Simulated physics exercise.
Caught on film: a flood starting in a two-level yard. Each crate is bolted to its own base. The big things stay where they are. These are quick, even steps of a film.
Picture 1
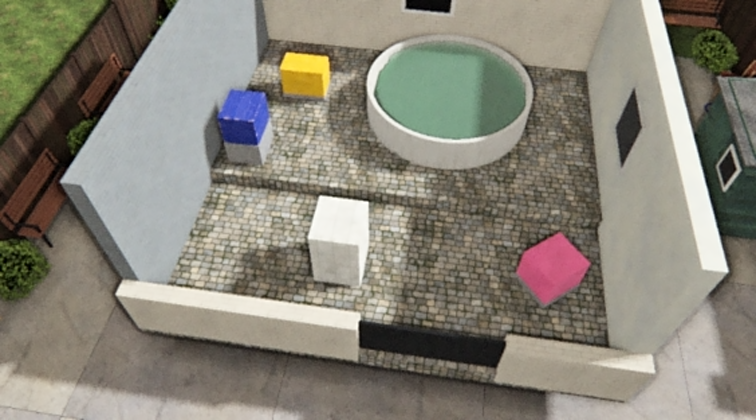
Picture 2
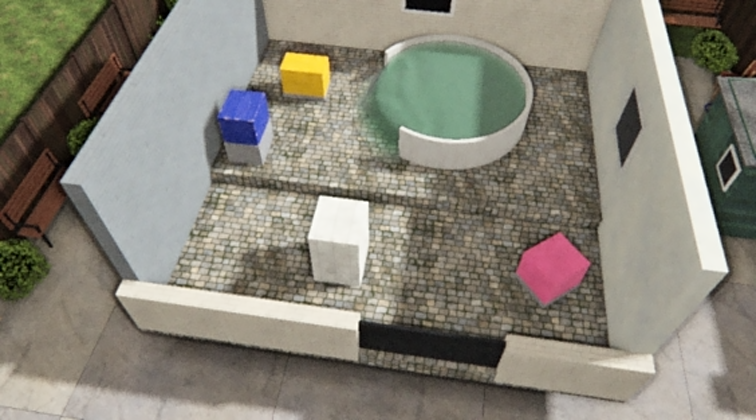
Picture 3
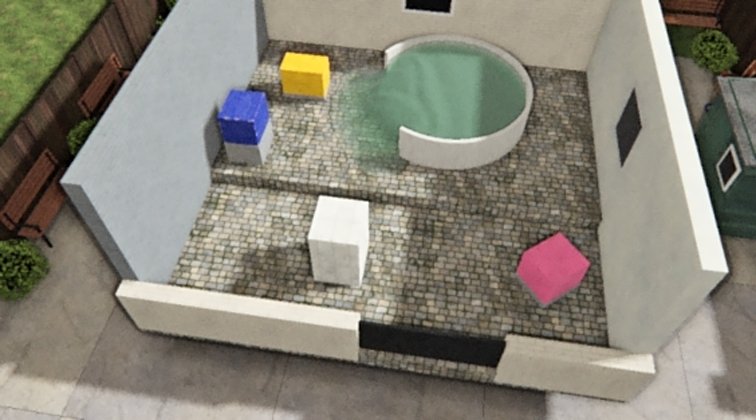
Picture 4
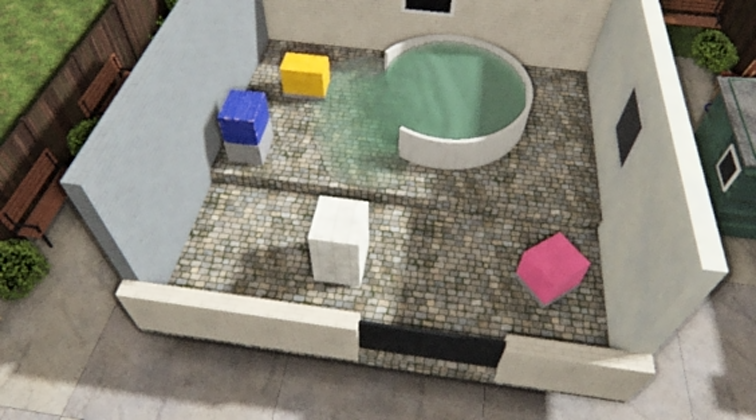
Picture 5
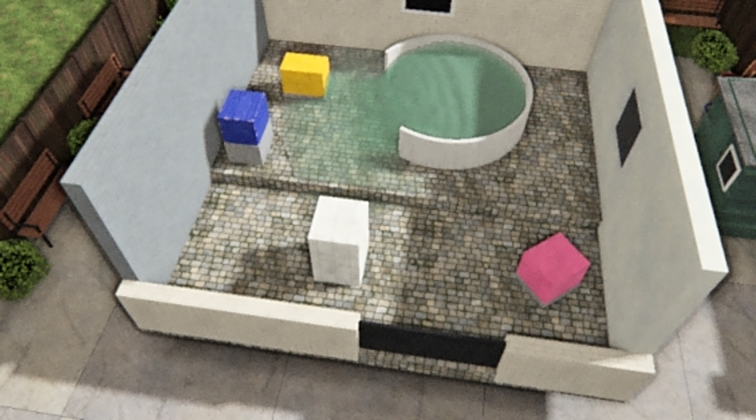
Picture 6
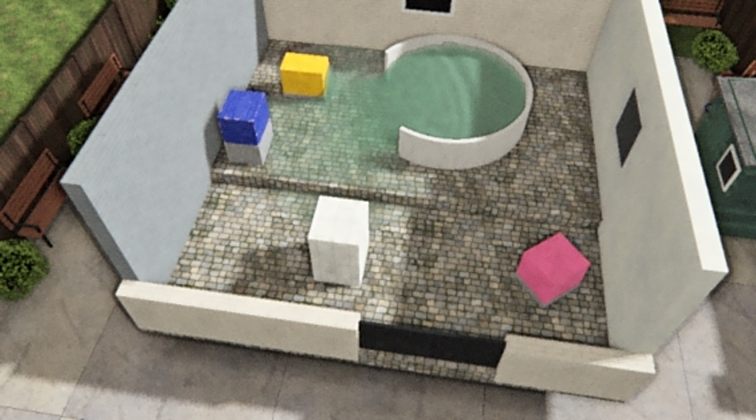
Green water in the round tank poured out through a gap on its left side, spreading across the upper paving toward the yellow and blue boxes, then thinly over the step toward the white block.
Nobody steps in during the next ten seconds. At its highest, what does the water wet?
In the end: The yellow crate gets wet; the pink crate gets wet; the blue crate stays dry.
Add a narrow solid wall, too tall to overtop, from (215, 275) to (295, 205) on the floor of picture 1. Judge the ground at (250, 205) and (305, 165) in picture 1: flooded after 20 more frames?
As listed: Flooded, flooded.
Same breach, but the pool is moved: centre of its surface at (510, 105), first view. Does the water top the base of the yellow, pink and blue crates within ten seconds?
In short: The yellow one is topped, the pink one gets wet, the blue one keeps dry.
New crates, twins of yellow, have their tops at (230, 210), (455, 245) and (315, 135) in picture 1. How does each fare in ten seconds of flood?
One after the other: Ends up wet, ends up wet, is soaked.
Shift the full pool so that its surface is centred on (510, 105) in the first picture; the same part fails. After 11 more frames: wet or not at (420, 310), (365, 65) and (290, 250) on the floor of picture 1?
In turn: No water, awash, wet.
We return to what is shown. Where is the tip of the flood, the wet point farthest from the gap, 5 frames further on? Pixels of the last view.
Around (192, 258).
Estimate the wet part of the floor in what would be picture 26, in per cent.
Some 55 per cent.
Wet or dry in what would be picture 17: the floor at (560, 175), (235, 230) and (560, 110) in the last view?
In turn: Clear, covered, not flooded.
A moment on, water covers 40 % of the floor; the yellow crate water round its plinth, the pink crate not reached, the blue crate water round its plinth.
Next, water covers 45 % of the floor; the yellow crate water round its plinth, the pink crate not reached, the blue crate water round its plinth.
Then, water covers 55 % of the floor; the yellow crate water round its plinth, the pink crate not reached, the blue crate water round its plinth.
Later, water covers 85 % of the floor; the yellow crate water round its plinth, the pink crate water round its plinth, the blue crate water round its plinth.
In the end, water covers 95 % of the floor; the yellow crate was topped, the pink crate was topped, the blue crate stayed above the water.
